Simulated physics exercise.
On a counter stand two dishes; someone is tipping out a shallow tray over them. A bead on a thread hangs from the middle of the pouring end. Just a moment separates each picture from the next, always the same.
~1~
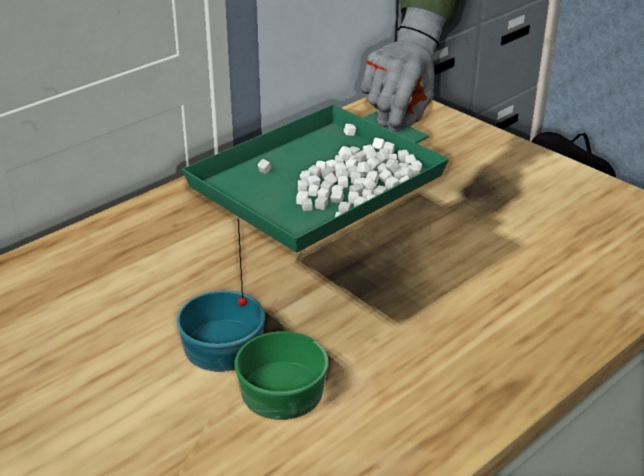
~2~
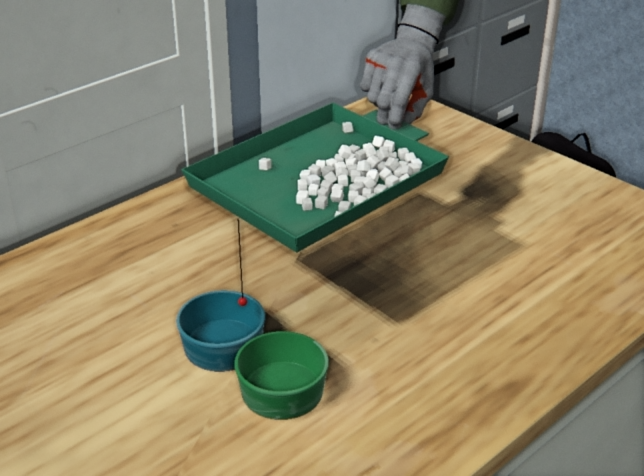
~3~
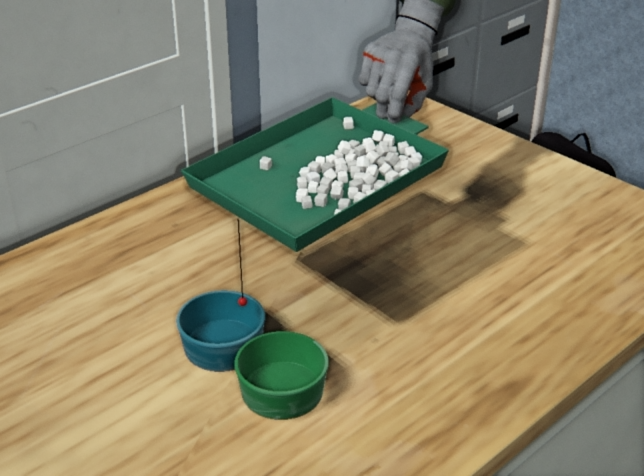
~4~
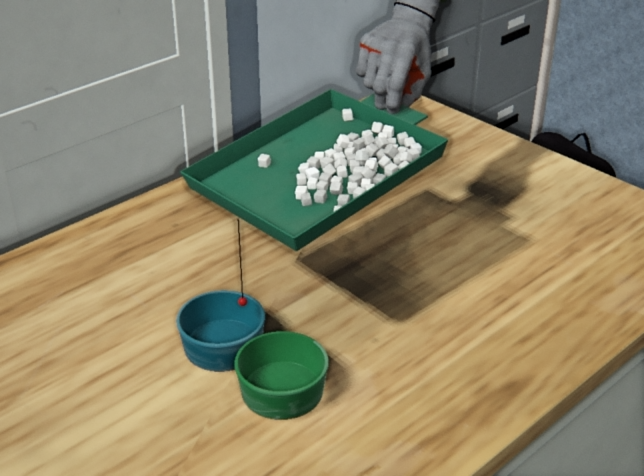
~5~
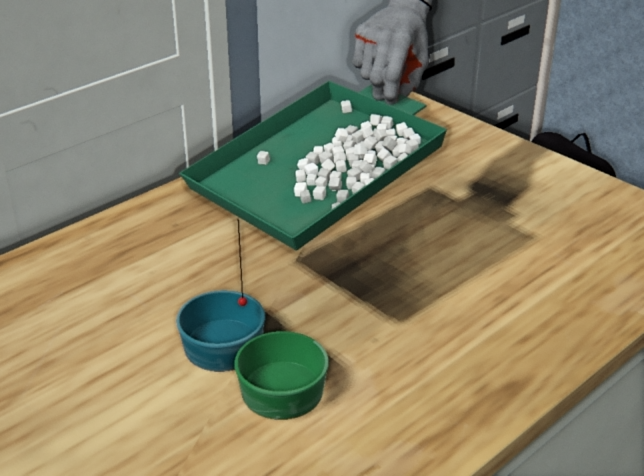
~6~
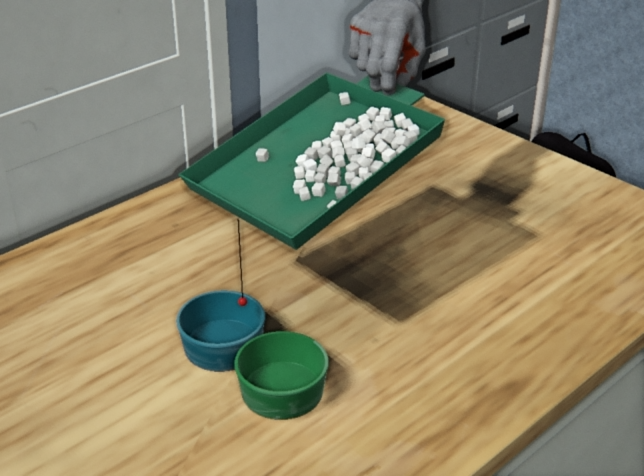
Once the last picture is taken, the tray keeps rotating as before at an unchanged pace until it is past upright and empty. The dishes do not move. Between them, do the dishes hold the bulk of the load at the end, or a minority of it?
The dishes are going to end up holding a minor part.
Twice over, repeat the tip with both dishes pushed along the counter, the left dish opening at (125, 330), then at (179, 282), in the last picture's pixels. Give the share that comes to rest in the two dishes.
30 per cent the first time, 30 per cent the second time.
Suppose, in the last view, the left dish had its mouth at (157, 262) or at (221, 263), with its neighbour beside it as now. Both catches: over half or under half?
In the first position shy of half, in the second shy of half.
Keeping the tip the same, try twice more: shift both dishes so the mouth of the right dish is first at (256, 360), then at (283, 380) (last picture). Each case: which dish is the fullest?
The first time it is the dish to the left, and the second time it is the dish to the left.
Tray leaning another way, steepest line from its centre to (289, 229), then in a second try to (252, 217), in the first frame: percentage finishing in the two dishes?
In turn, 60 percent and then 40 percent.
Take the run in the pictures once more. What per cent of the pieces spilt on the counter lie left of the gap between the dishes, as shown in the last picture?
I'd say some 100 in a hundred.
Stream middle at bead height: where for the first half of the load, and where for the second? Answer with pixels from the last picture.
I'd say around (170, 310) at first, then around (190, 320).
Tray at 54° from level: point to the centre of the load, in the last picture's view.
Mark it at roughly (244, 190) in the final frame.
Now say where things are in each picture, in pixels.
Corners of the pouring end (189, 169) and (297, 234), level; middle of the load (364, 173), sugar cubes; left dish (188, 348); right dish (248, 395); bead on its thread (243, 302), in the first frame.
Corners of the pouring end (188, 169) and (296, 234), level; middle of the load (364, 171), in the second frame.
Corners of the pouring end (188, 170) and (296, 234), tipped barely, lowest at the left corner; middle of the load (364, 167), in the third frame.
Corners of the pouring end (187, 171) and (294, 233), tipped a little, lowest at the left corner; middle of the load (363, 160), in the fourth frame.
Corners of the pouring end (186, 172) and (293, 233), tipped a little, lowest at the left corner; middle of the load (362, 153), in the fifth frame.
Corners of the pouring end (185, 174) and (292, 233), tipped a little, lowest at the left corner; middle of the load (361, 147); left dish (188, 348); right dish (248, 395), in the sixth frame.
Just after the last frame, tray tipped steeply; almost all on the tray; about a tenth in the air.
A moment on, tray tipped right over; the larger part on the tray; just a few in the left dish; about a tenth outside both.
Further on, tray tipped past a quarter turn; just a few in the right dish; roughly a quarter in the left dish; the larger part outside both.
When it is over, tray tipped past a quarter turn; just a few in the right dish; roughly a quarter in the left dish; the larger part outside both.
